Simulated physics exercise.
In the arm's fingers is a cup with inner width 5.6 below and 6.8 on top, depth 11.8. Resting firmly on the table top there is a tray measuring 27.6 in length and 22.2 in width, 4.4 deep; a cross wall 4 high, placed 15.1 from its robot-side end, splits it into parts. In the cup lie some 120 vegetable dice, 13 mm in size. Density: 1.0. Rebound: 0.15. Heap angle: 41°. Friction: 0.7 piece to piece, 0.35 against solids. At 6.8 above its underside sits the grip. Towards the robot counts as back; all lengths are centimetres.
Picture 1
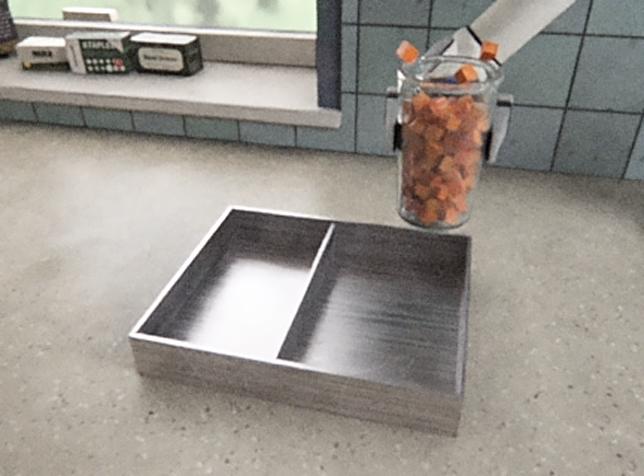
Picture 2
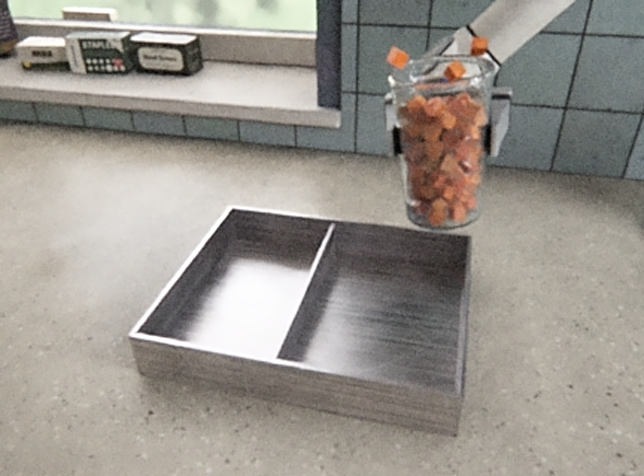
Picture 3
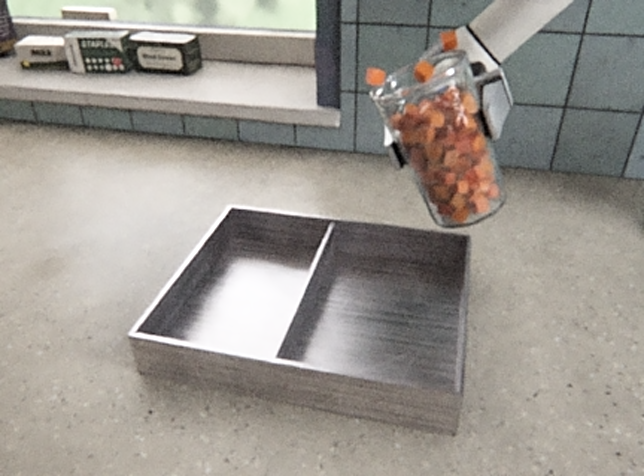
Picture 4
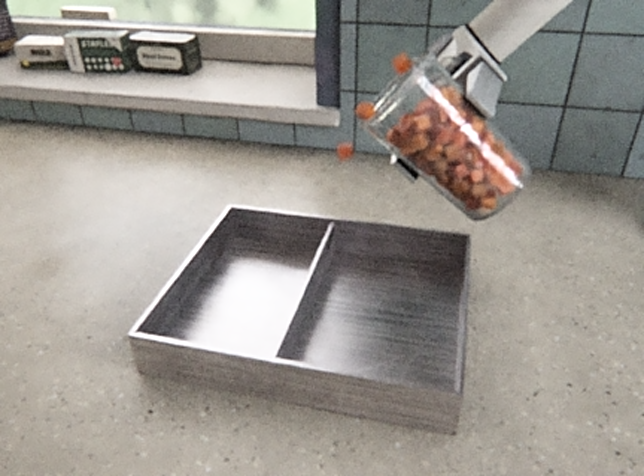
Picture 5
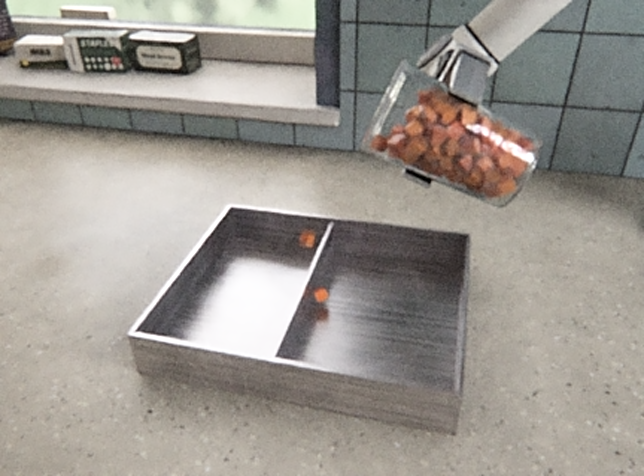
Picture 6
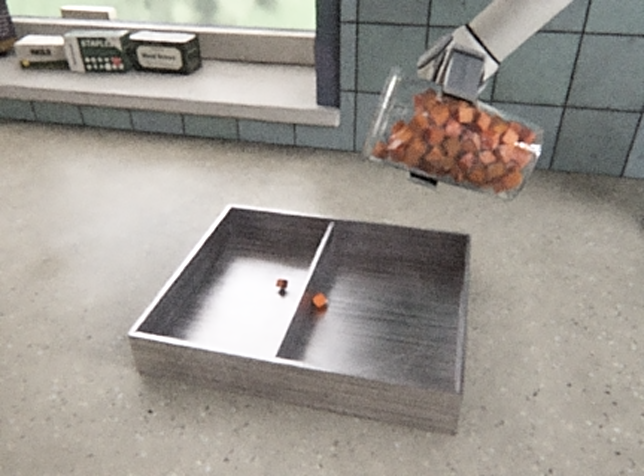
Glass cup of orange vegetable dice tilting leftward in a robot arm's grip, two dice dropping into a divided tray below.
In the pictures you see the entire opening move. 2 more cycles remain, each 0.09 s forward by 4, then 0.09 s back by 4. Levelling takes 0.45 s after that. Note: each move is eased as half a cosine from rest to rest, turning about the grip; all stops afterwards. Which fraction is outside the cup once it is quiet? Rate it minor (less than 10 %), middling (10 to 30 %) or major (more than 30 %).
Major, more than 30 %.
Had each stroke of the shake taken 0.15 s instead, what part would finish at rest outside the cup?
Around 10 percent.
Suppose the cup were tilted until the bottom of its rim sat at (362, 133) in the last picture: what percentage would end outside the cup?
Close to 20 in a hundred.
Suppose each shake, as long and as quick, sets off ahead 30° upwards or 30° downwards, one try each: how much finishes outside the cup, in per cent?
Near 75 and 20 percent respectively.
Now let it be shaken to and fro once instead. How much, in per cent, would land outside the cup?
About 45 per cent, then.
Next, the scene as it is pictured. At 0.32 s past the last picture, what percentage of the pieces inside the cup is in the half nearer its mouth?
Mouth half share: Roughly 75 %.
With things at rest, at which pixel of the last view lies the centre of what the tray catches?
I'd say somewhere near (269, 299) in the final view.
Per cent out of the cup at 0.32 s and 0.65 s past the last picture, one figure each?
Around 35 % and around 50 %.
Then, 0.32 s on, tilted 75° forward, highest piece 22 above the table; 76 in the cup, 29 in the far-side part, 5 in the robot-side part, 11 in flight or on a rim.
Then, 0.65 s on, tilted 22° forward, highest piece 24 above the table; 62 in the cup, 44 in the far-side part, 15 in the robot-side part.
Then, 1.01 s on, level, highest piece 22 above the table; 62 in the cup, 44 in the far-side part, 15 in the robot-side part.
Then, 2.06 s on, level, highest piece 22 above the table; 62 in the cup, 44 in the far-side part, 15 in the robot-side part.
In the end, 62 in the cup, 44 in the far-side part, 15 in the robot-side part. That is 49 % outside the cup.
